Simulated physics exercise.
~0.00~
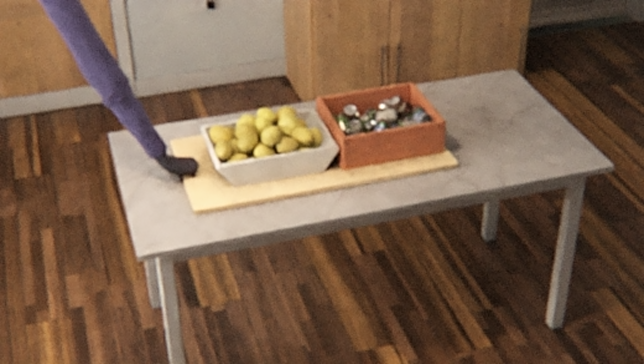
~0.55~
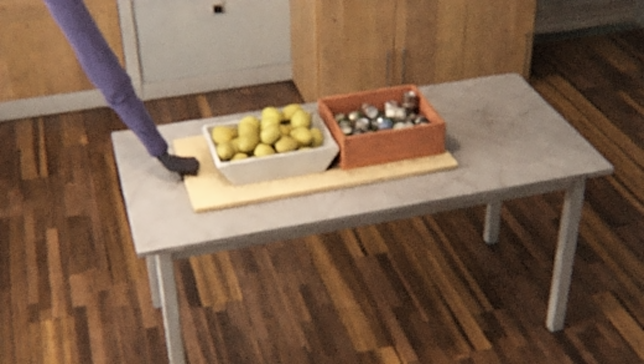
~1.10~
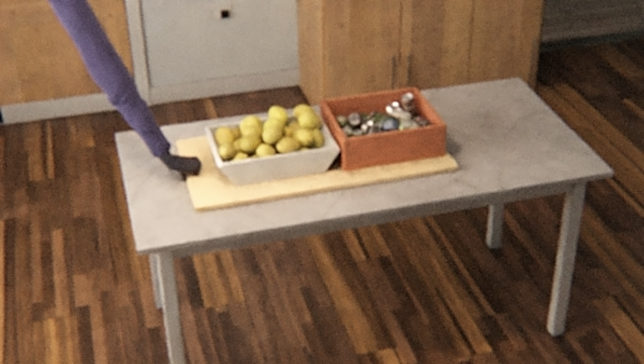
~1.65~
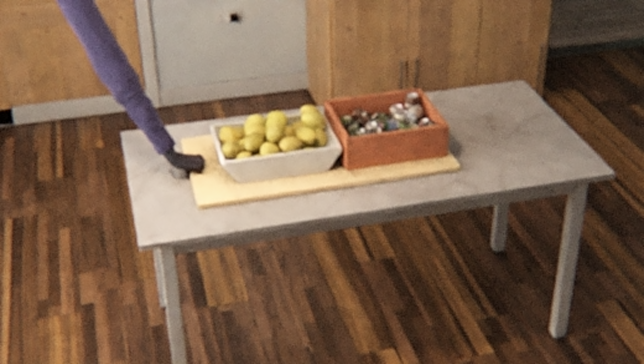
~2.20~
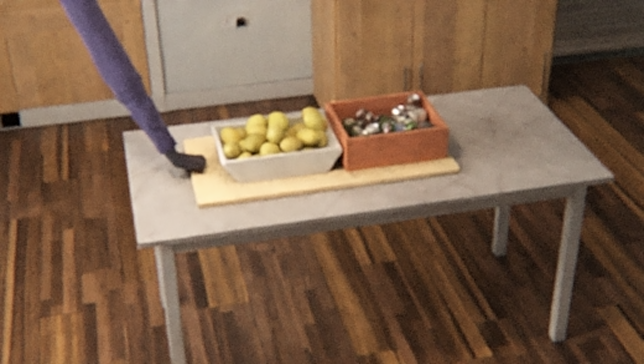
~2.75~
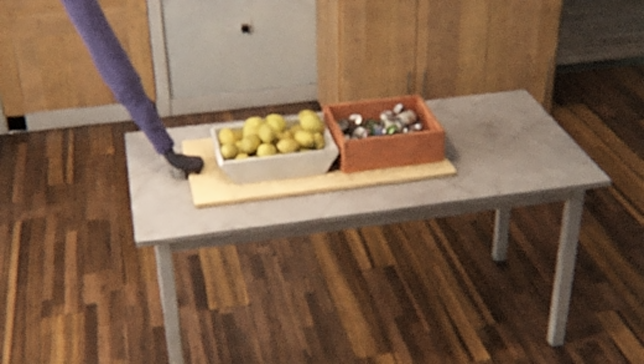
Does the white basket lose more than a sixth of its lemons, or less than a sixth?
It loses less than a sixth of them. The lemons are all still in the white basket at the end.
On a grey table, a purple-sleeved arm holds a board while lemons and cans stay in their baskets.
